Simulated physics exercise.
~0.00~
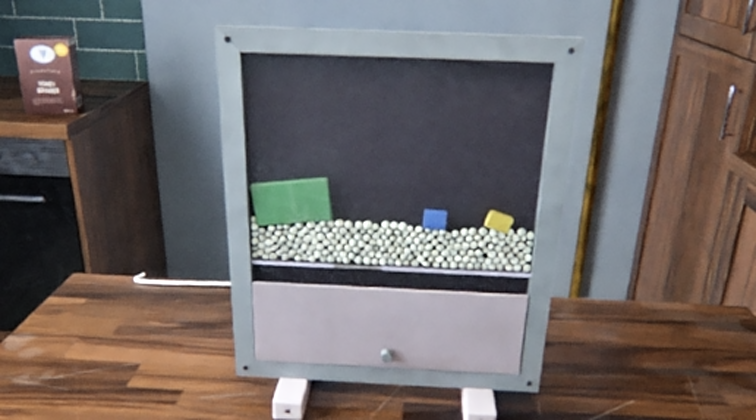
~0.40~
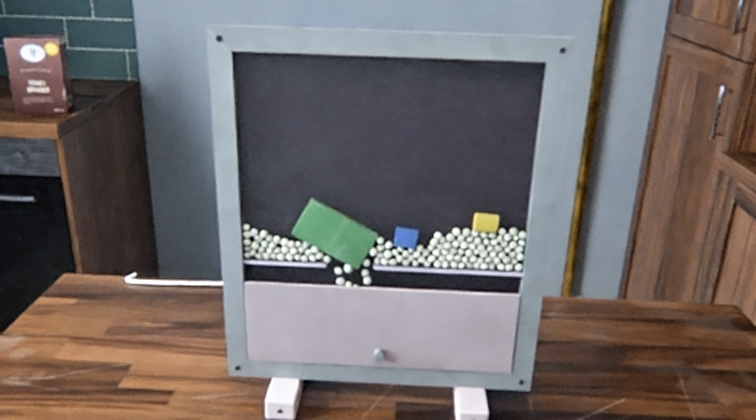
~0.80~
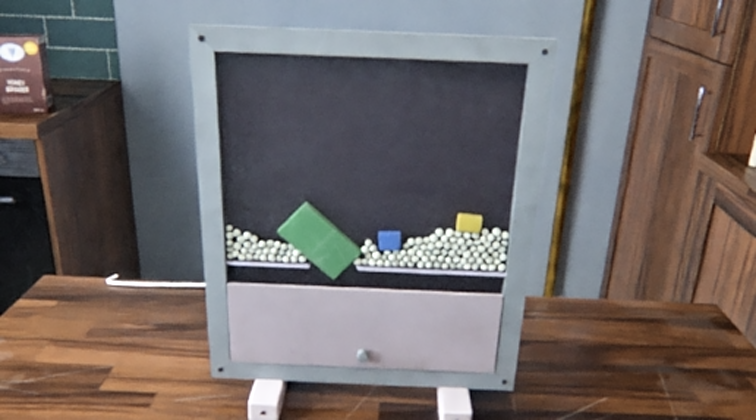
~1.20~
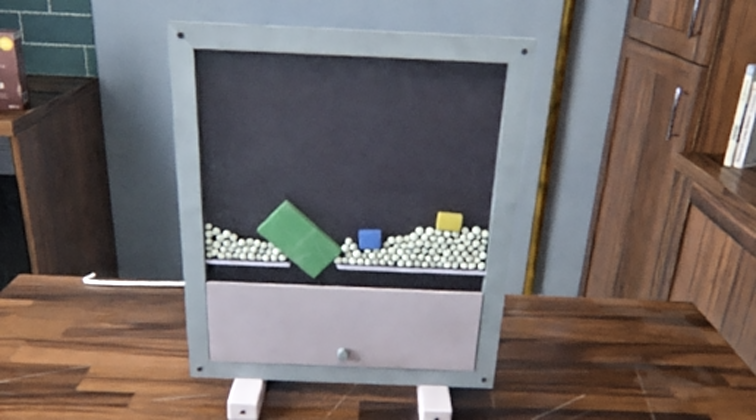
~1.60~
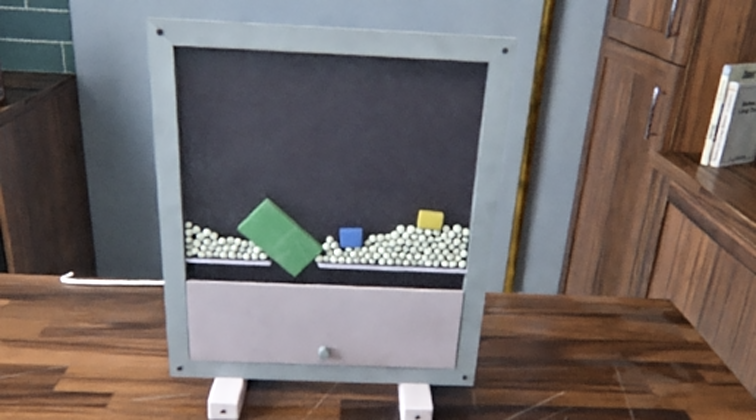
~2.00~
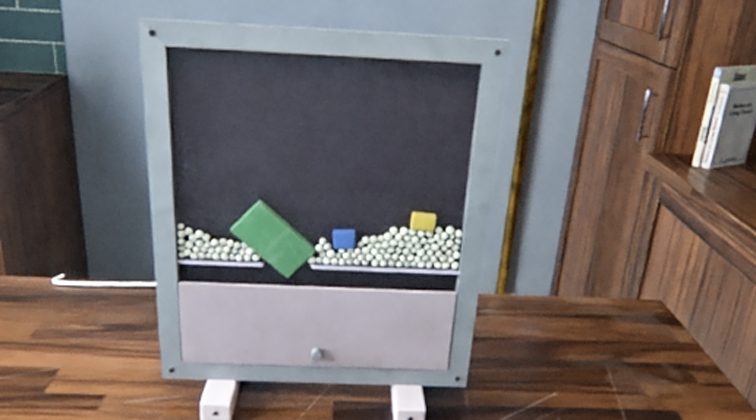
On a wooden counter in a kitchen-like room, a framed dispenser holds pale beads topped with green, blue and yellow blocks; some beads drop through a central gap, the green block tips and slides right into it, the blue block sinks slightly, and everything rests with most beads still above.
